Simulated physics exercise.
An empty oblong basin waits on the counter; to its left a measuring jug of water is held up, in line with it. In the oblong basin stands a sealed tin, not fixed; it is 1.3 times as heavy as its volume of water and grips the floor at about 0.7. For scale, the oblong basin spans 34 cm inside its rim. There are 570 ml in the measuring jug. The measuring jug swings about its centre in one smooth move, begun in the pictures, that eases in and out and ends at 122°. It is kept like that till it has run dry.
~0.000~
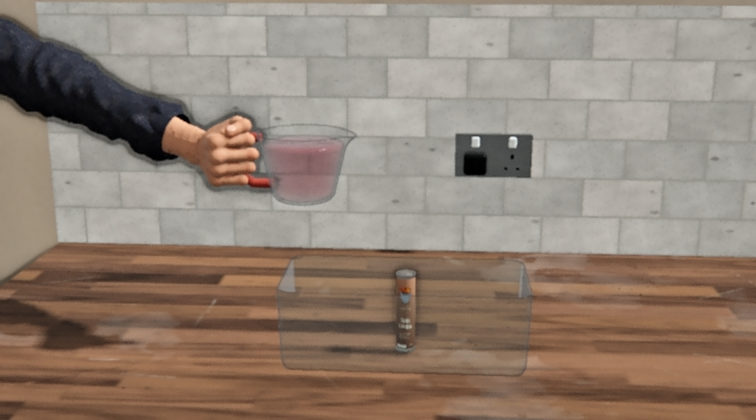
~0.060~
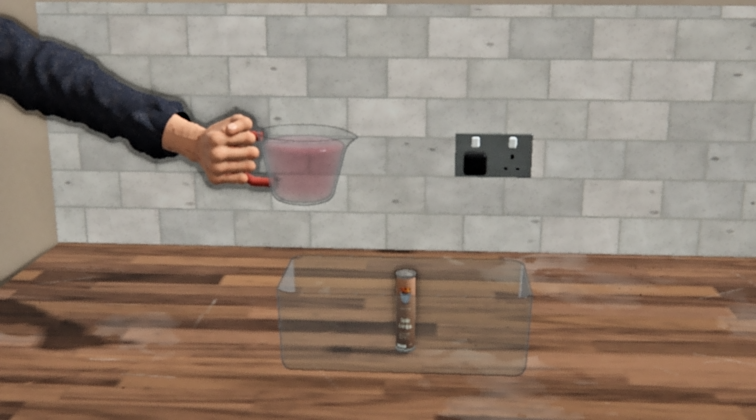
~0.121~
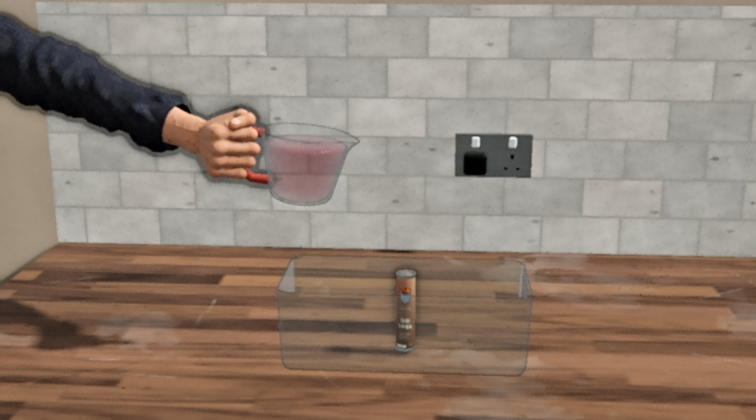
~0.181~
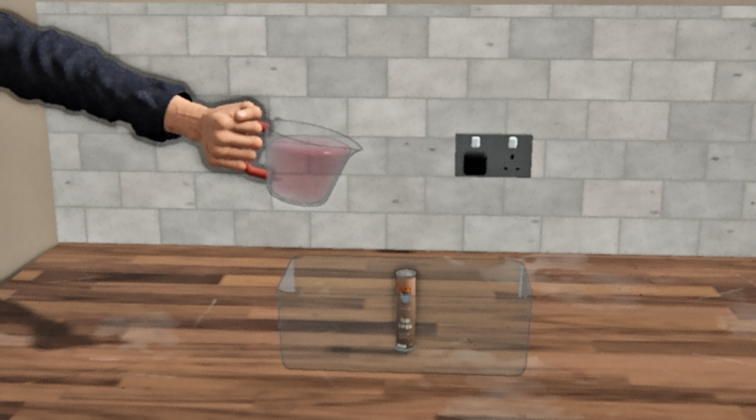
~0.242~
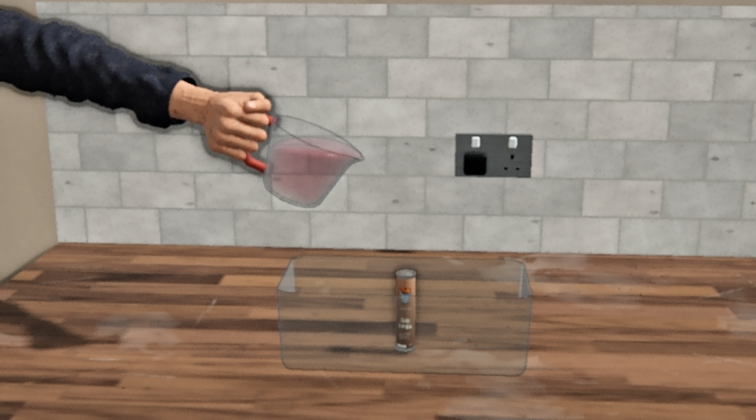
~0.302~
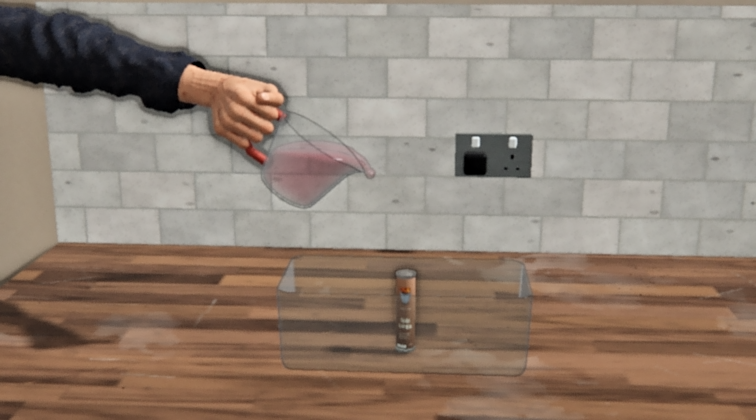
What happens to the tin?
It goes over.
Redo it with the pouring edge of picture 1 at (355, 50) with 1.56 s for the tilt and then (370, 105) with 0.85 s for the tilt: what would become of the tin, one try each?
First it keeps standing; then it falls.
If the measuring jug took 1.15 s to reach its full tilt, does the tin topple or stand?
The tin goes over.
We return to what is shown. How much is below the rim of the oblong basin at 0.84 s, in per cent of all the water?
About 96 per cent.
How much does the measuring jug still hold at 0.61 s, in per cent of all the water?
Near 22 in a hundred.
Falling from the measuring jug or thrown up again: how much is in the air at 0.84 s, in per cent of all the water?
Near 3 in a hundred.
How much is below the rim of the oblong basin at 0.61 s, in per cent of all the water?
Some 44 per cent.
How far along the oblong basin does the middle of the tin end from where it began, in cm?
About 8.5 cm.
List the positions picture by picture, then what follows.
In the first picture, it leans 0°; its right rim is at (357, 135); the water meets the walls at (263, 141) and (346, 143); the oblong basin's rim runs from (285, 274) to (527, 280); the tin's top is at (406, 277).
In the second picture, it leans 2°; its right rim is at (358, 136); the water meets the walls at (264, 141) and (346, 143).
In the third picture, it leans 6°; its right rim is at (360, 141); the water meets the walls at (266, 140) and (348, 145).
In the fourth picture, it leans 13°; its right rim is at (363, 148); the water meets the walls at (269, 141) and (352, 147).
In the fifth picture, it leans 23°; its right rim is at (365, 159); the water meets the walls at (272, 145) and (362, 154).
In the sixth picture, it leans 35°; its right rim is at (365, 171); the water meets the walls at (272, 149) and (362, 162); 5 per cent is over the edge.
By 0.61 s the tilt is 101° and 22 per cent is still to pour; the tin stands where it began.
By 0.84 s the tilt is 122° and 0 per cent is still to pour; the tin leans 20°.
By 1.08 s the tilt is 122° and 0 per cent is still to pour; the tin lies on its side.
By 1.34 s the tilt is 122° and 0 per cent is still to pour; the tin lies on its side.
At rest the tin lies on its side.
